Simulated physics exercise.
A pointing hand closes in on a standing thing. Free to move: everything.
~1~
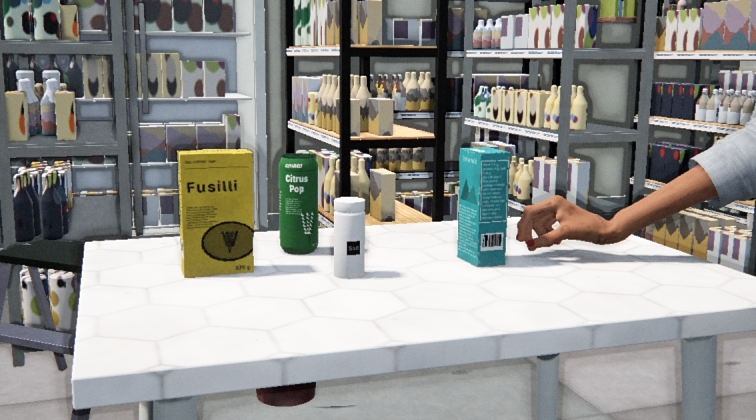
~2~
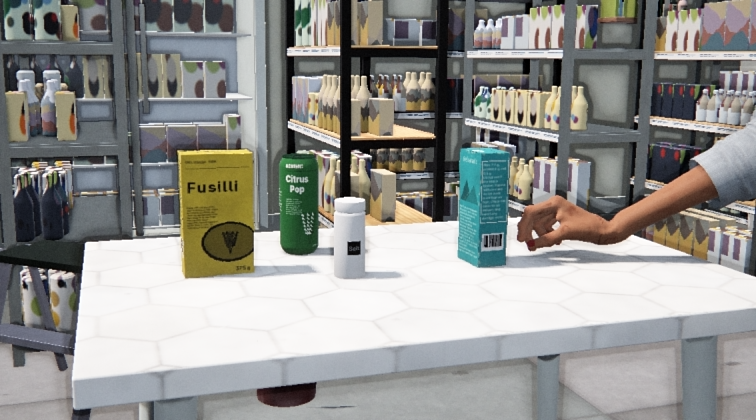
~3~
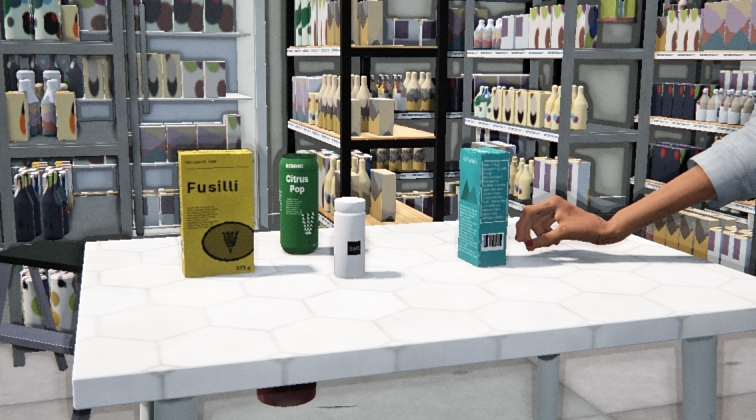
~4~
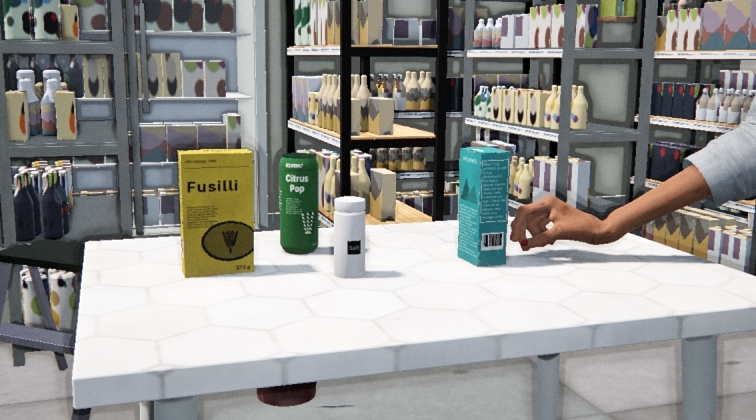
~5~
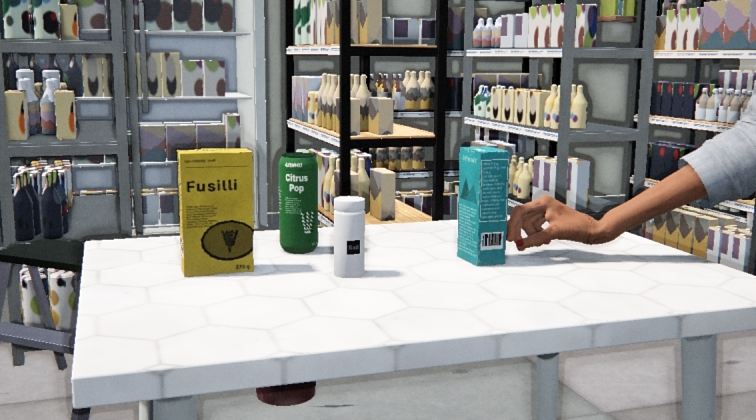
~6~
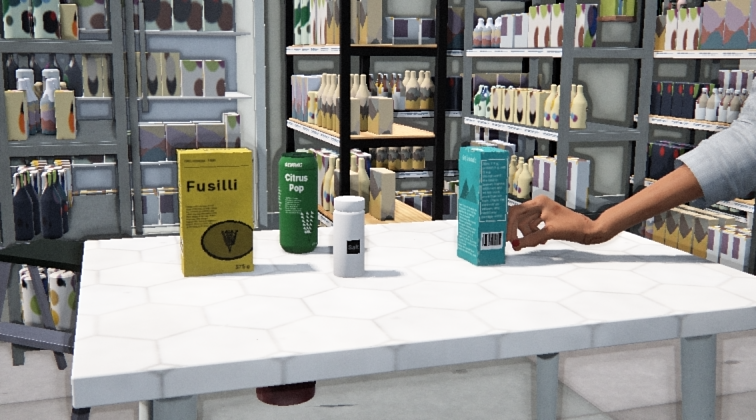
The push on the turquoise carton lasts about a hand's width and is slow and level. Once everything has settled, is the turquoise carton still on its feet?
Yes.
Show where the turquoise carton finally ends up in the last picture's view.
At about (413, 209).
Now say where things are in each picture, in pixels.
In the first picture, turquoise carton (483, 206).
In the second picture, turquoise carton (483, 207).
In the third picture, turquoise carton (483, 206).
In the fourth picture, turquoise carton (483, 206).
In the fifth picture, turquoise carton (482, 205).
In the sixth picture, turquoise carton (482, 205).
Then, 0.40 s on from there, turquoise carton shifted a little near (466, 206).
Then, 0.70 s on from there, turquoise carton shifted about its own width near (445, 207).
Then, 1.10 s on from there, turquoise carton shifted about its own width near (417, 209).
In the end, moved from the start, turquoise carton. At the end, from the last picture's camera, turquoise carton near (413, 209).
